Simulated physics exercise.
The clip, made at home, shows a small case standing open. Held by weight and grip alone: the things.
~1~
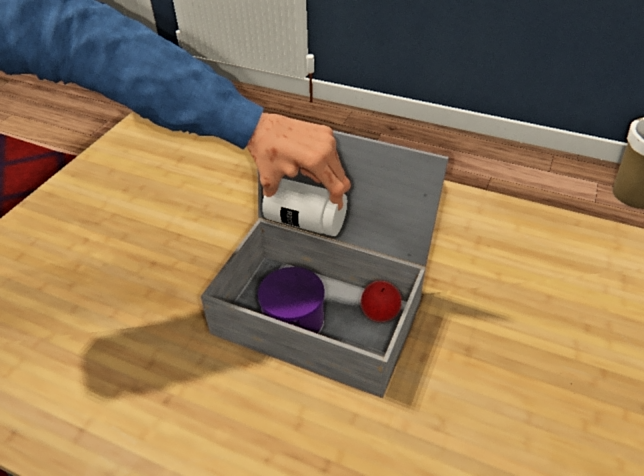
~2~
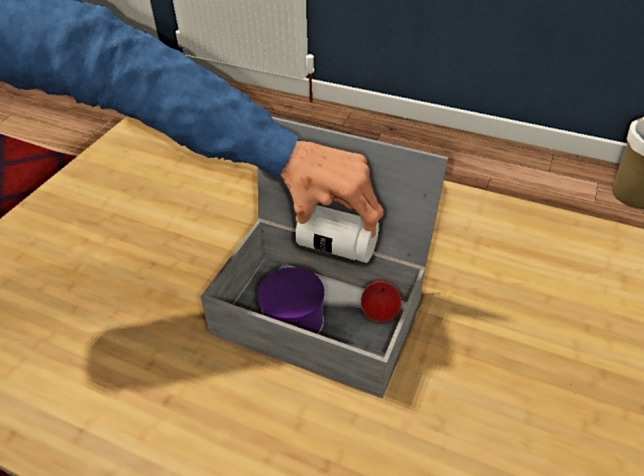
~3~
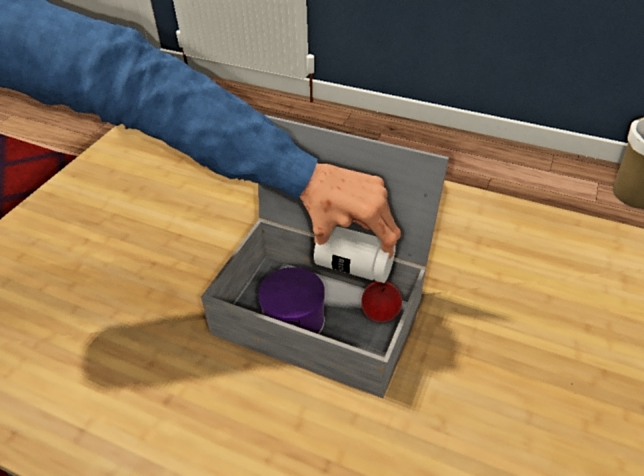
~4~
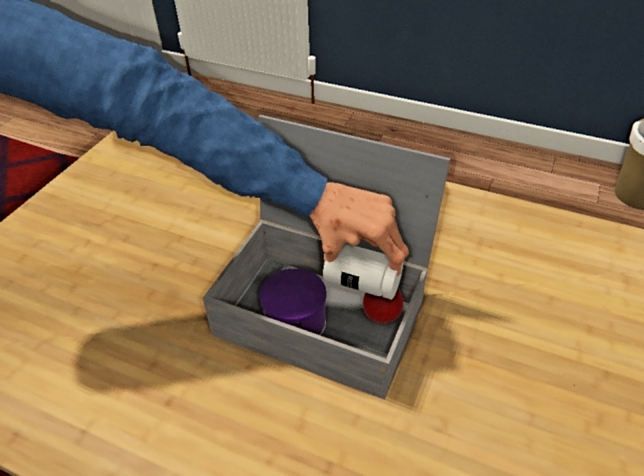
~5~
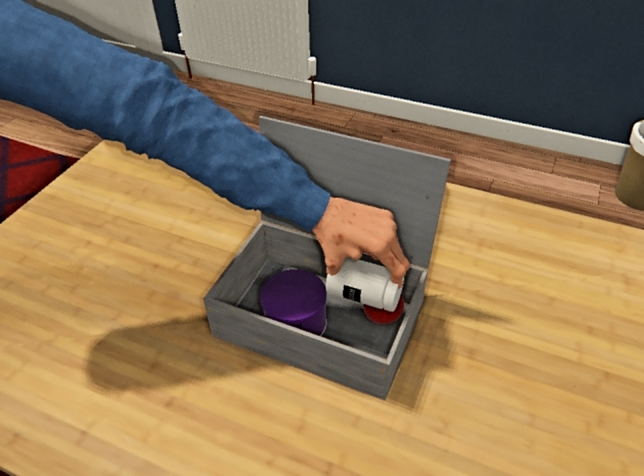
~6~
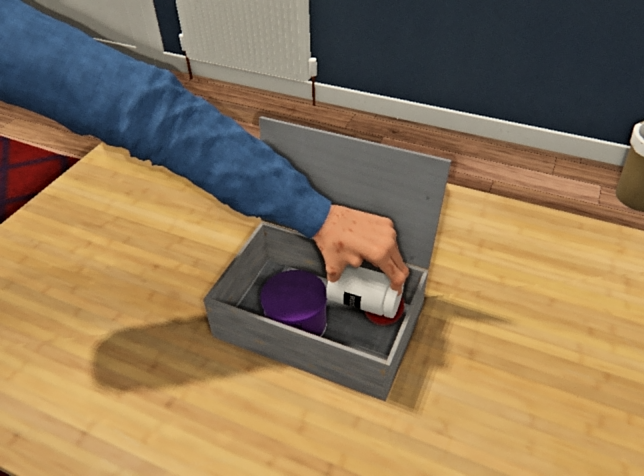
A hand in a blue sleeve moved a white jar rightward and down into an open gray box on a wooden table, bringing it in beside a purple tub and over a red object.
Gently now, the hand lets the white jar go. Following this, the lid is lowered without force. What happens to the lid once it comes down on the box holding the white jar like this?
It comes down fully.
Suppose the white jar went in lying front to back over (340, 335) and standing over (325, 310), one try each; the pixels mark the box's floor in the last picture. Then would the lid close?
On the first go the lid settles shut, and on the second go it remains open a bit.
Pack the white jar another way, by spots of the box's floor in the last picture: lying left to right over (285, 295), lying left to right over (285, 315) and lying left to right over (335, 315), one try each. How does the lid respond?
1: Closed. 2: Open. 3: Closed.
Then, 0.30 s later than the last frame, white jar moved about its own width near (361, 339).
Then, 1.30 s later than the last frame, lid 78° above the rim; white jar moved well along near (348, 351).
Then, 1.80 s later than the last frame, lid 42° above the rim; white jar moved well along near (348, 351).
Then, 2.10 s later than the last frame, lid 14° above the rim; white jar moved well along near (348, 351).
When it is over, lid shut; moved from the start, white jar; the other 2 as before. End places, in pixels of the last picture, white jar near (348, 352).
